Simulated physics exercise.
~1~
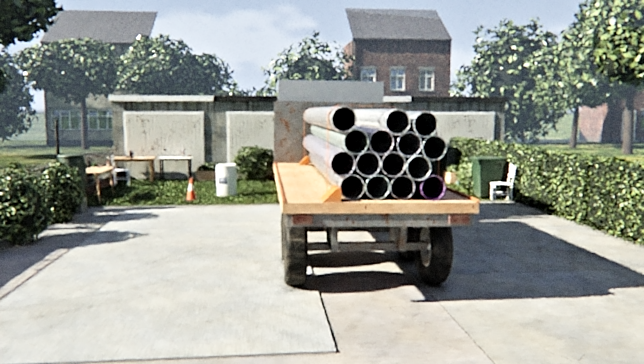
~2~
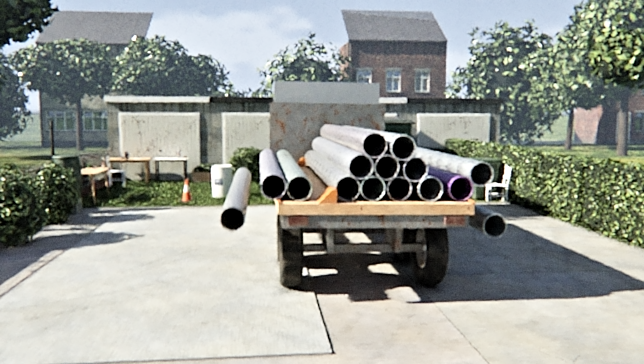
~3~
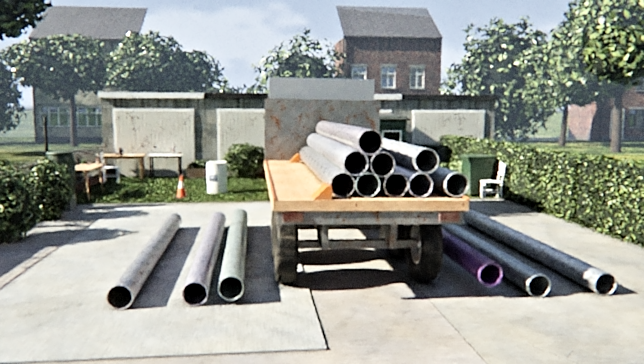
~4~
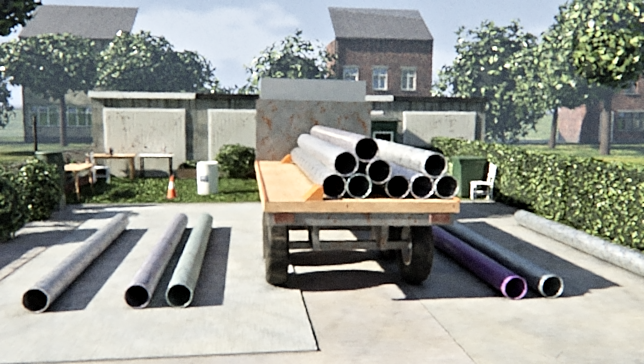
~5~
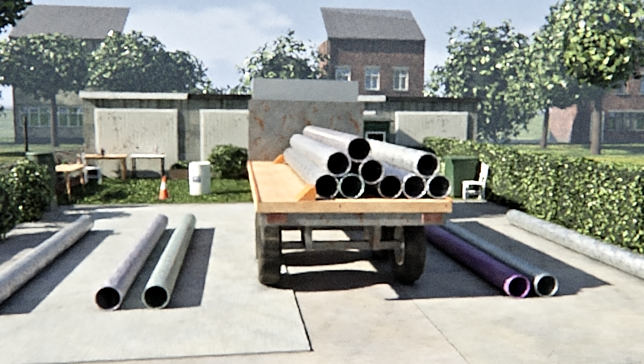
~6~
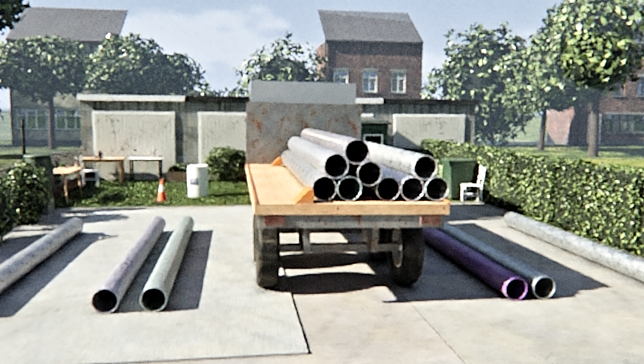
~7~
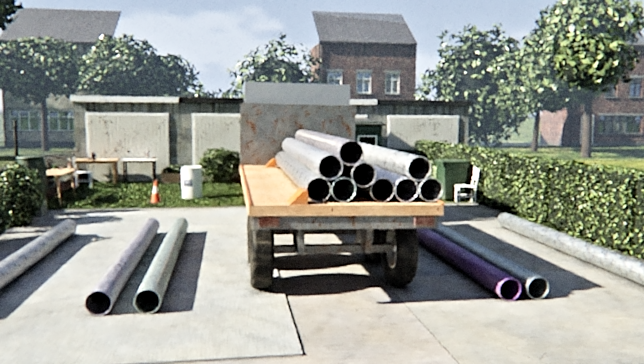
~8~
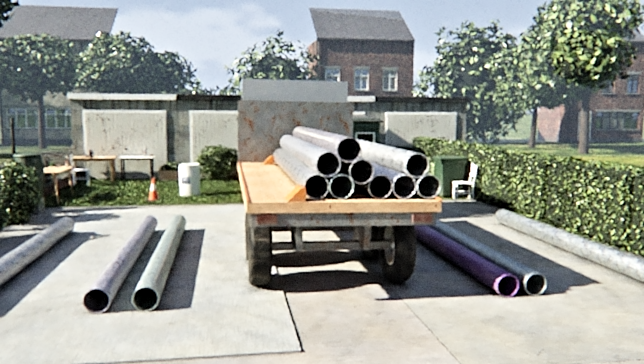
Paved yard with a stack of steel pipes collapsing on a flatbed, several rolling off both sides, a purple one resting right.
